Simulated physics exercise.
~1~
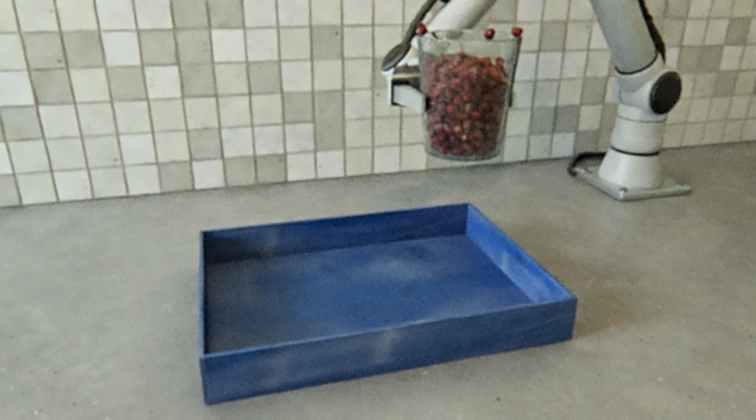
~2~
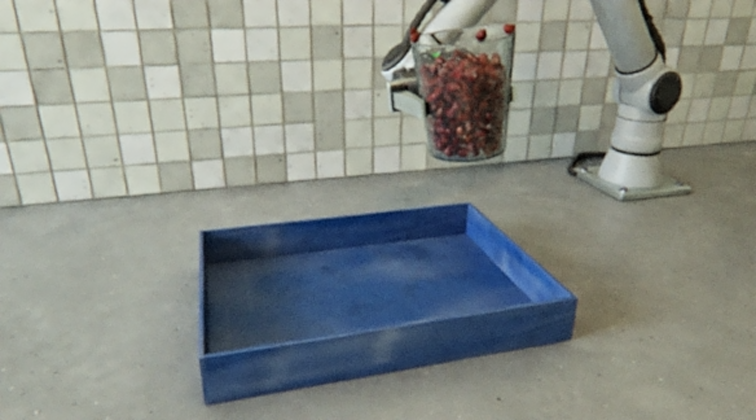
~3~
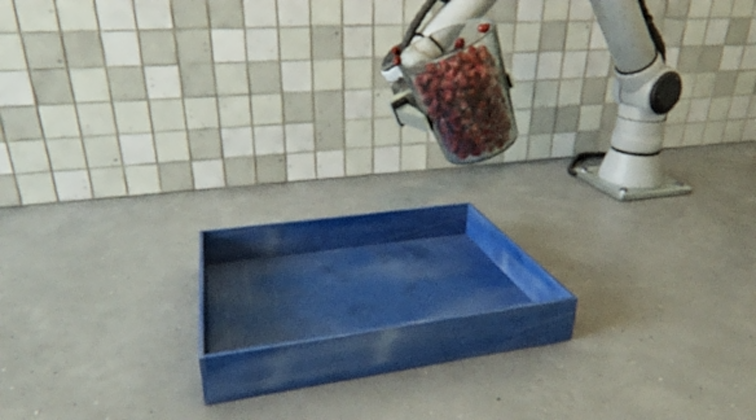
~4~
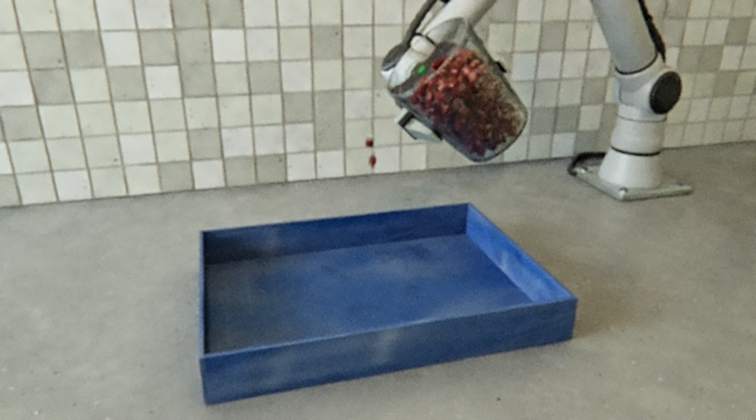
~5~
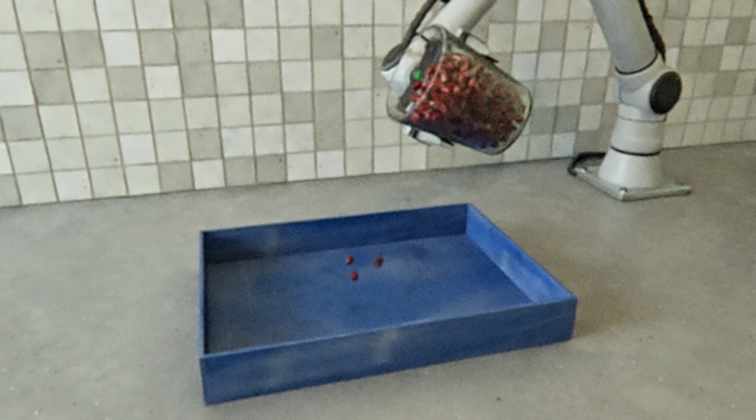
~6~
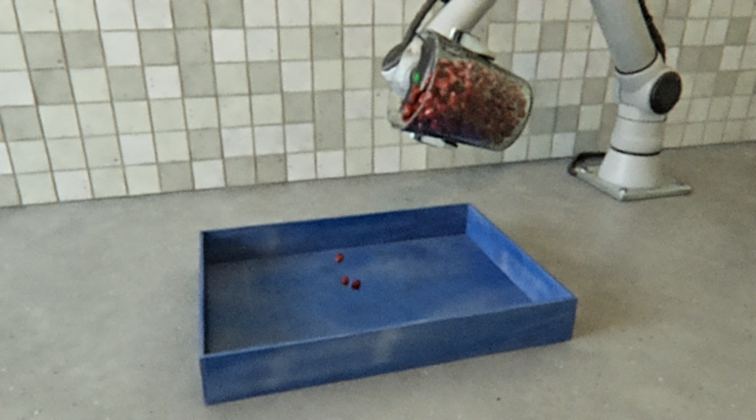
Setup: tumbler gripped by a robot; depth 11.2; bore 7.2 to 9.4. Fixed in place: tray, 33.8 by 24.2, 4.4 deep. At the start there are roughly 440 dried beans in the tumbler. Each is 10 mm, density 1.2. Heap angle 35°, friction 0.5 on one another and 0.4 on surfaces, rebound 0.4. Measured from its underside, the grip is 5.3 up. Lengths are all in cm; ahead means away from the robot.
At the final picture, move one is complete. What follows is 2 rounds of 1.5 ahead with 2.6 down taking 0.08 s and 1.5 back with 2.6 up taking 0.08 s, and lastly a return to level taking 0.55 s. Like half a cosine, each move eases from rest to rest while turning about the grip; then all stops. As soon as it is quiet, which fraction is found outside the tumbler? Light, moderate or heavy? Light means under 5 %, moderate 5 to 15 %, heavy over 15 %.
Moderate.
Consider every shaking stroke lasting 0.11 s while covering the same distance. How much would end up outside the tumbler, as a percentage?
In that case some 0 per cent.
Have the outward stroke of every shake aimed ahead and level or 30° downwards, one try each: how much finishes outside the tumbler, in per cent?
It comes to around 35 per cent on the first try and around 20 per cent on the second.
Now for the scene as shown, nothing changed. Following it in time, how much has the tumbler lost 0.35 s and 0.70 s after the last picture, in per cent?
Estimates in order: Close to 5, close to 10.
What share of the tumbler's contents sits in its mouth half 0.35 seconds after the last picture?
Around 45 percent.
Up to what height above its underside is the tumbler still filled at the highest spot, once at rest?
I'd put it at close to 11.0 centimetres.
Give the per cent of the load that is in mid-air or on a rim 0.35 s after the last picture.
Roughly 3 percent.
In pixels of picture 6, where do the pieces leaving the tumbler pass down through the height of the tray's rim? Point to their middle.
They come through centred close to (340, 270).
Then, 0.35 s after the last picture, tilted 69° forward, highest piece 25 above the table; 417 in the tumbler, 8 in the tray, 11 in flight or on a rim.
Then, 0.70 s after the last picture, tilted 16° forward, highest piece 26 above the table; 395 in the tumbler, 41 in the tray.
Then, 1.07 s after the last picture, level, highest piece 27 above the table; 395 in the tumbler, 41 in the tray.
Then, 2.12 s after the last picture, level, highest piece 27 above the table; 395 in the tumbler, 41 in the tray.
Final count, 395 in the tumbler, 41 in the tray. That is 9 % outside the tumbler.
